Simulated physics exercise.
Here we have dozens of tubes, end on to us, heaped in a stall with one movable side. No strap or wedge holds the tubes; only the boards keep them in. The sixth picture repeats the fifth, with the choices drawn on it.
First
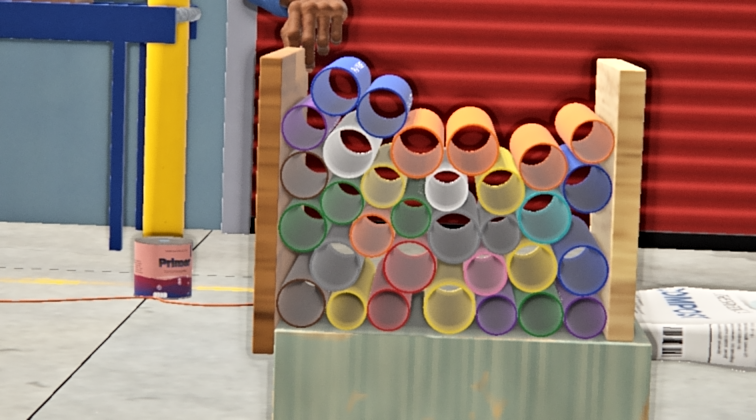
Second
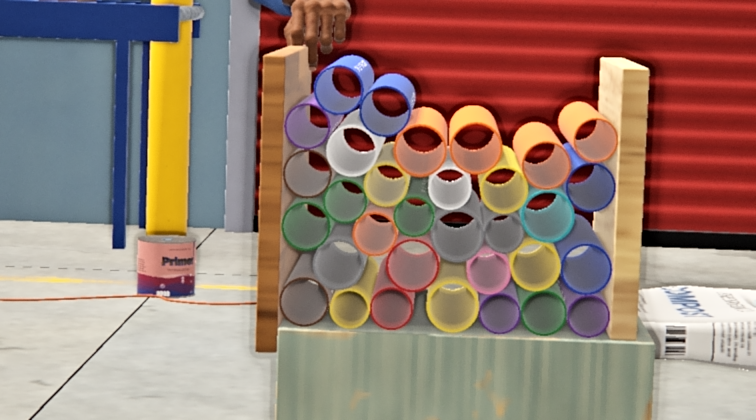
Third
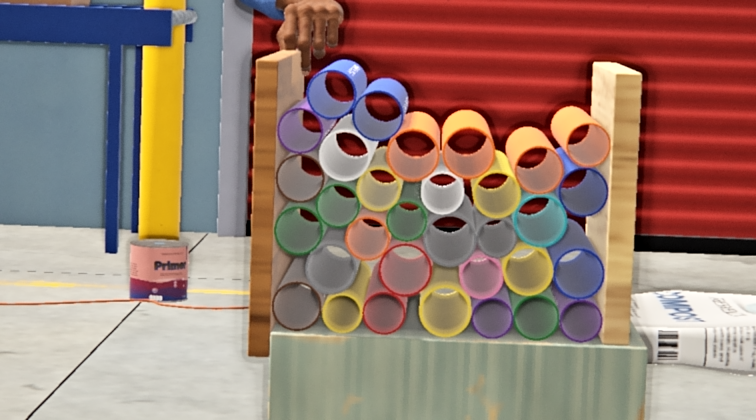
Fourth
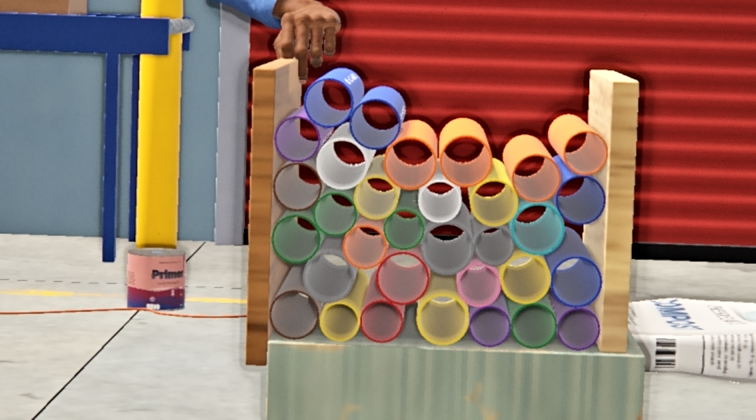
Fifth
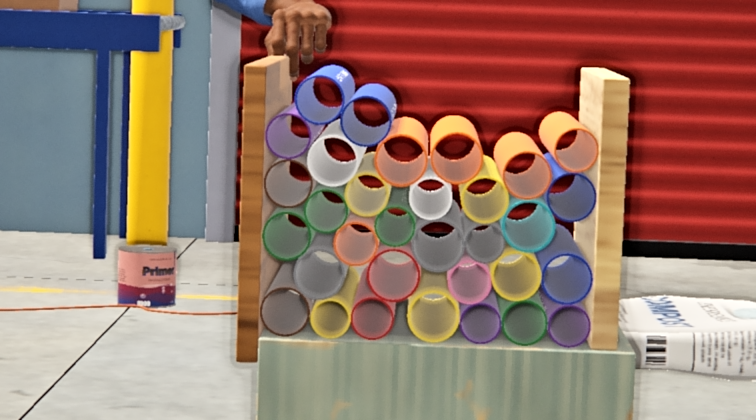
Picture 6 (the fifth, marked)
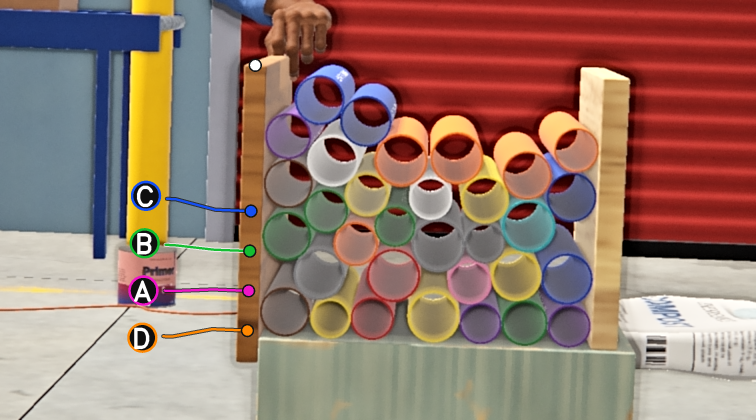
In a workshop, colourful tubes lying stacked between two wooden boards, a hand hovering at upper left, the view shifting slightly.
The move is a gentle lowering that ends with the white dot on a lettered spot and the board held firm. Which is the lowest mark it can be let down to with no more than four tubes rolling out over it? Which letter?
No lower than C.
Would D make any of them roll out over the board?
Yes.
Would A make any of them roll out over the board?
Yes.
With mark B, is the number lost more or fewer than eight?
At B, fewer than eight.
On the marked copy, A at (248, 291); B at (250, 251); C at (251, 211); D at (247, 331); the white dot at (255, 65).
Following C. Soon after the start, top of the board (265, 135).
Later, top of the board (263, 210).
In the end, top of the board (263, 210), two out over the board.
As for the rest, A more than four out over the board; B five out over the board; D more than four out over the board.
